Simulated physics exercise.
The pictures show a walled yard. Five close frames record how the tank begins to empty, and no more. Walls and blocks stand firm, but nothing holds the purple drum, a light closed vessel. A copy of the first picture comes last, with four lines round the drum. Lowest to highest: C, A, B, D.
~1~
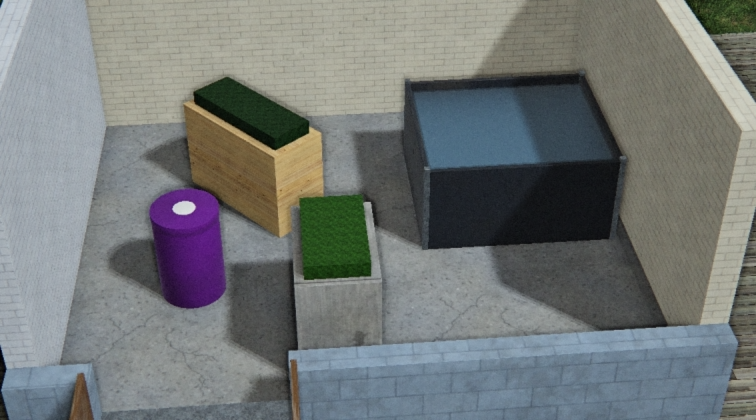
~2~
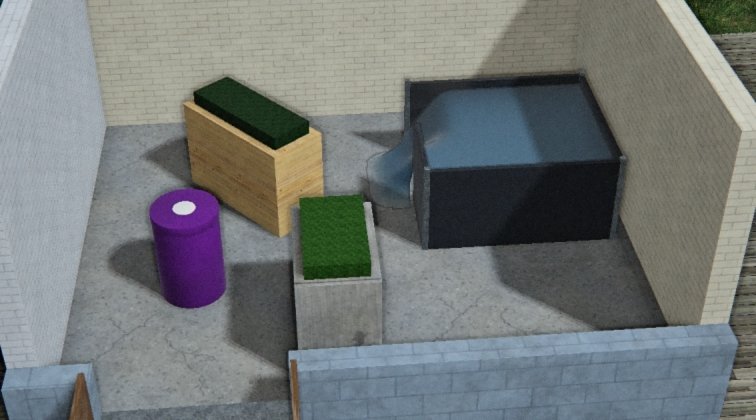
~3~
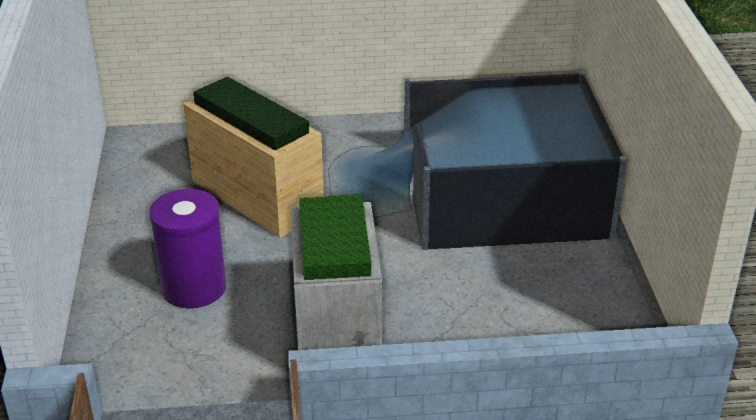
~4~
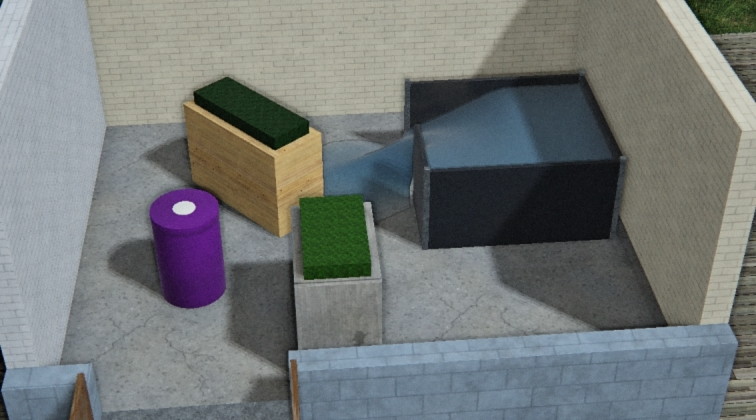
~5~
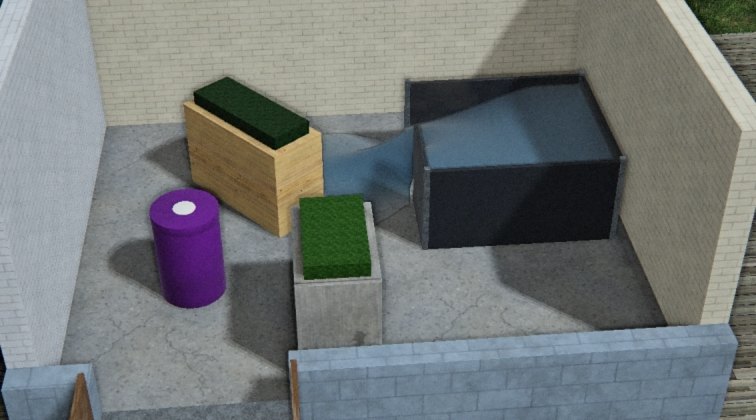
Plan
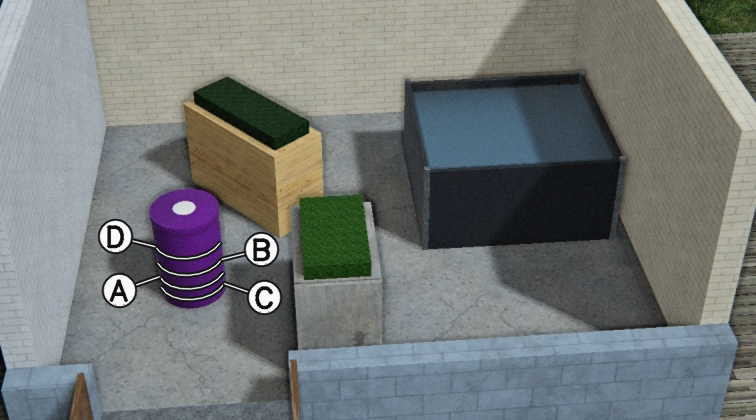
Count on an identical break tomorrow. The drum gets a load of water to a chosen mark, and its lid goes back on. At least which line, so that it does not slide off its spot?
The limit is A.
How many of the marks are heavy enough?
Three of them.
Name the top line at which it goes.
That would be C.
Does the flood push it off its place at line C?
Yes, it does.
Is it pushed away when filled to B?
No, not at all.
In white, A at (190, 288); B at (188, 275); C at (191, 299); D at (186, 258); from the bottom up C, A, B, D.
Choosing A, it does not move.
Choosing B, it does not move.
Choosing C, it is pushed about twice its own width away.
Choosing D, it does not move.
